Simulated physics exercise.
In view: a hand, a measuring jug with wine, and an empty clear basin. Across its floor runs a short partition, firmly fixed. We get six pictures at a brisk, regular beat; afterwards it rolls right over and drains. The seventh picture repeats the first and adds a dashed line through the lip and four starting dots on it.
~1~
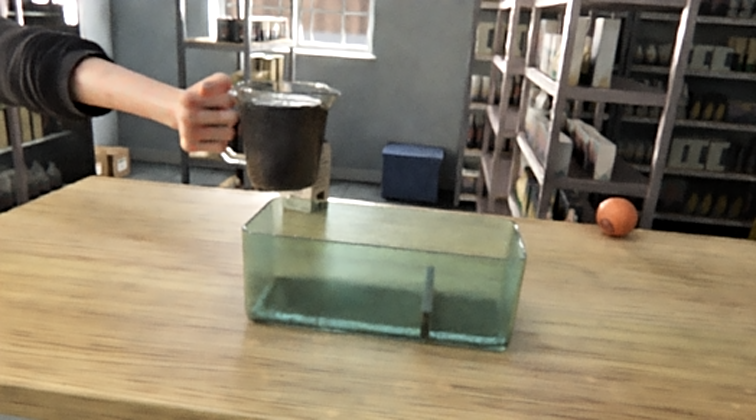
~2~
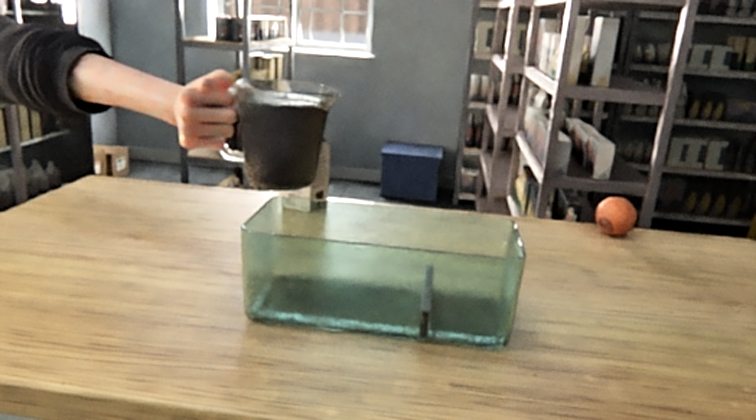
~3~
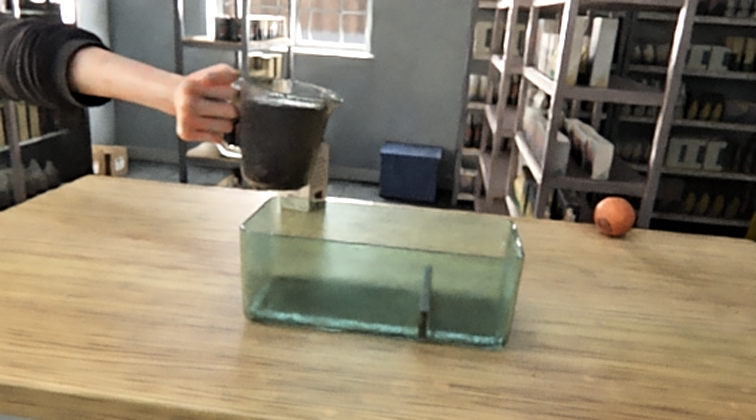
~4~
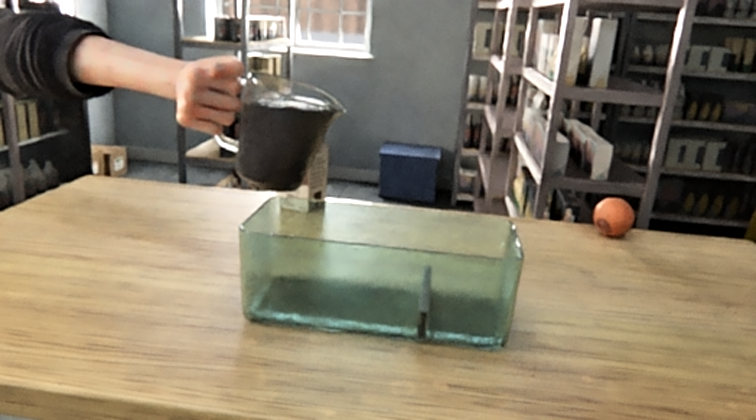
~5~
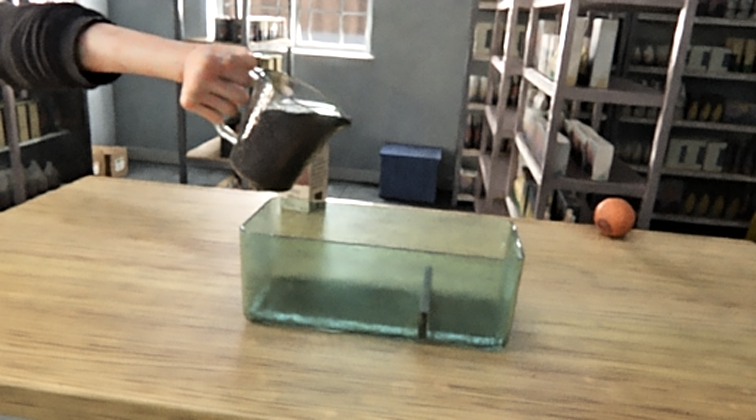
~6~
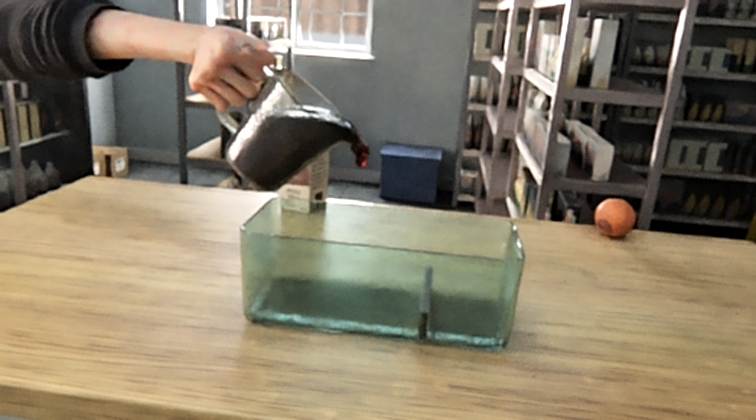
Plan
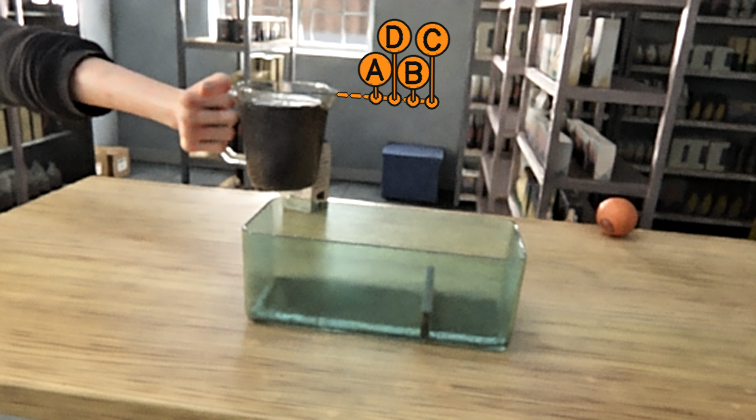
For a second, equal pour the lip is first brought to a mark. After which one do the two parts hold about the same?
The answer is spot D.
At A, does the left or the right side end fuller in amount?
The left side.
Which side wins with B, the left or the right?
The right one.
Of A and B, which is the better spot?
That would be B.
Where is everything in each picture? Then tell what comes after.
Upright, lip at (338, 94); basin from (246, 317) to (510, 348); top of the wall at (429, 286); nothing has left yet.
Upright, lip at (338, 95); nothing has left yet.
Tipped about 7°, lip at (341, 101); nothing has left yet.
Tipped about 15°, lip at (345, 111); nothing has left yet.
Tipped about 27°, lip at (349, 125); wine is over the lip, down to (349, 125).
Tipped about 40°, lip at (351, 141); wine is over the lip, down to (361, 163).
On the marked copy, A at (376, 97); B at (413, 100); C at (431, 101); D at (394, 98).
With A, about 78 % ends left of the wall and 21 % right of it.
With B, about 34 % ends left of the wall and 66 % right of it.
With C, about 34 % ends left of the wall and 64 % right of it.
With D, about 53 % ends left of the wall and 46 % right of it.
